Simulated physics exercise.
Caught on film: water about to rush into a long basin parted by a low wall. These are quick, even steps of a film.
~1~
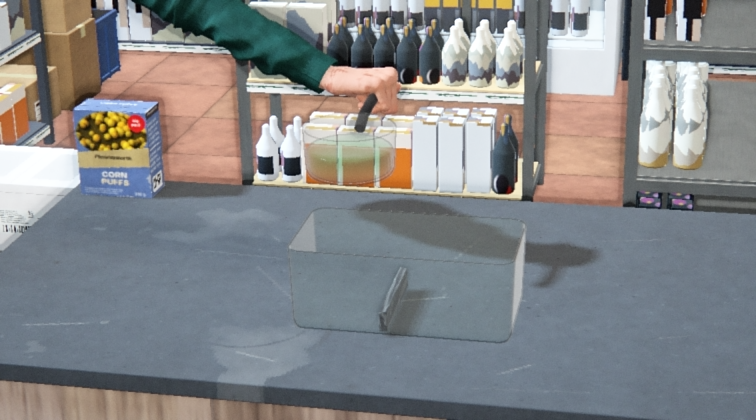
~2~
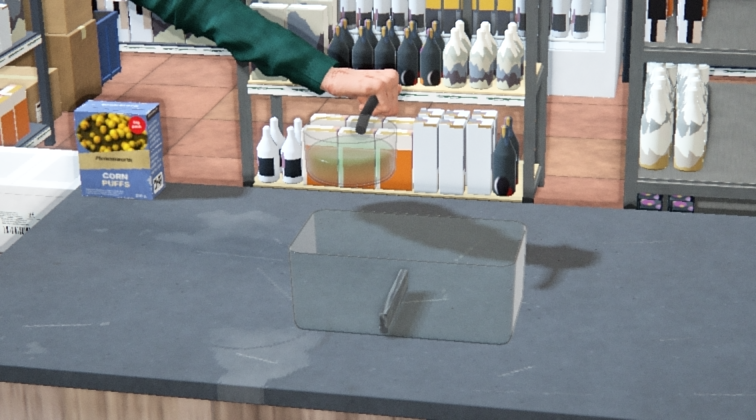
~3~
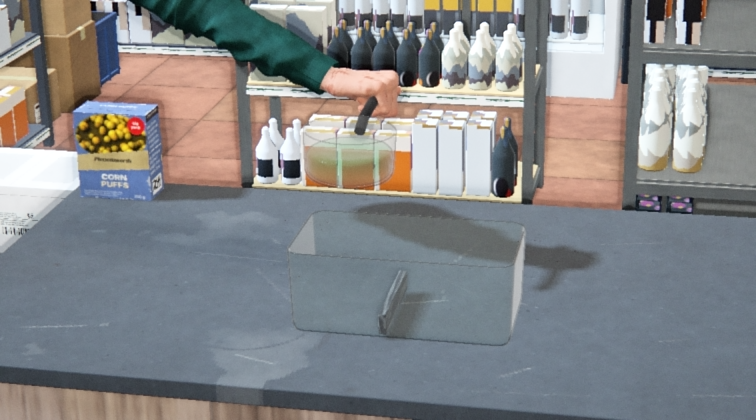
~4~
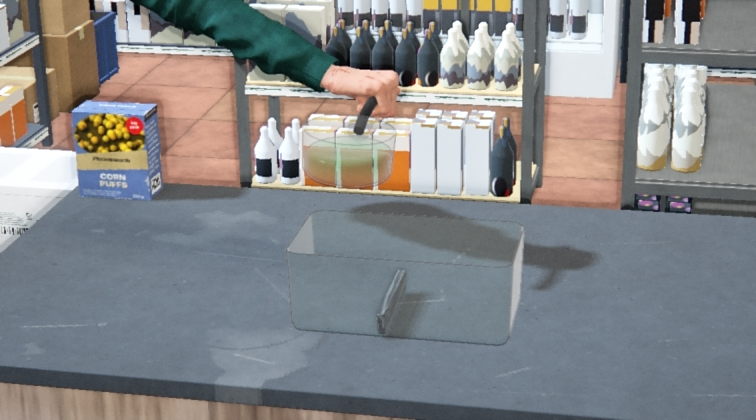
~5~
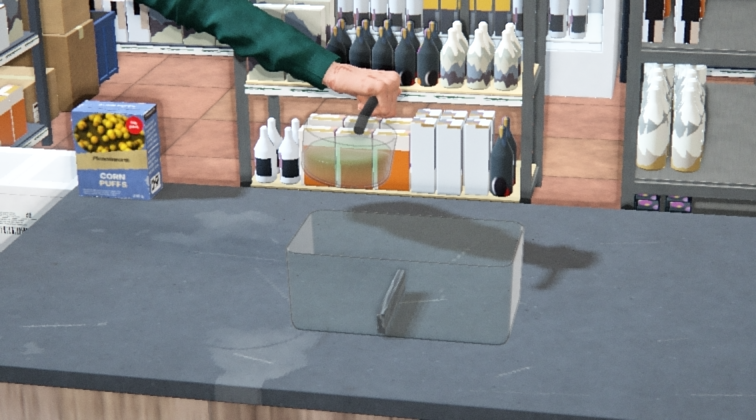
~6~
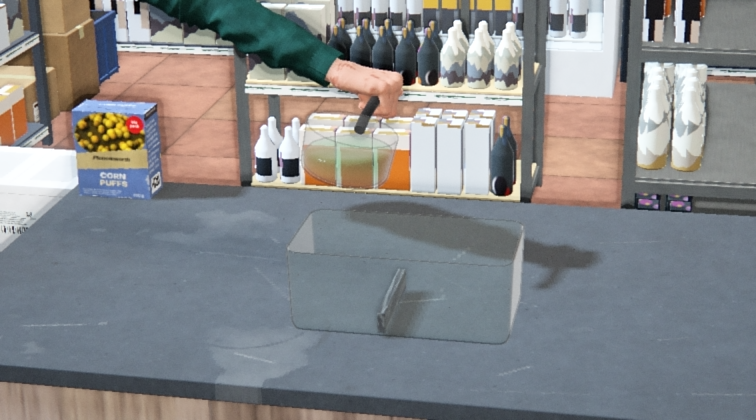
The footage shows a hand in a green sleeve holding a clear round container of greenish liquid by a dark handle above a counter, slowly tilting it slightly, while a clear rectangular basin with a low divider sits still.
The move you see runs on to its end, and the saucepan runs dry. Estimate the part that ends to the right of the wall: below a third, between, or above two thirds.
The share right of the wall is over two thirds.
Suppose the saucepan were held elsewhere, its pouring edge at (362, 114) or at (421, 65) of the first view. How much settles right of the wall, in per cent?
Near 70 % and 90 %.
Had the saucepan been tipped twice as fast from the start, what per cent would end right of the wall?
About 90 per cent.
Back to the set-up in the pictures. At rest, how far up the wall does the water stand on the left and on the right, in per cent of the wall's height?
Left about 0, right about 50.
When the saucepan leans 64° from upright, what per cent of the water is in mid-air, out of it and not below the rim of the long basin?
It comes to 25 per cent or so.
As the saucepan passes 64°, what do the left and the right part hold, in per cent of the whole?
Left: 0 %. Right: 5 %.
A moment on, the saucepan is tipped part way and 68 per cent is still to pour, 0 is left of the wall and 7 right of it.
Next, the saucepan is tipped on its side and 13 per cent is still to pour, 3 is left of the wall and 73 right of it.
Then the saucepan is tipped right over and 0 per cent is still to pour, 6 is left of the wall and 93 right of it.
Later the saucepan is tipped right over and 0 per cent is still to pour, 6 is left of the wall and 94 right of it.
In the end 6 per cent lies left of the wall, 94 right of it and 0 outside.
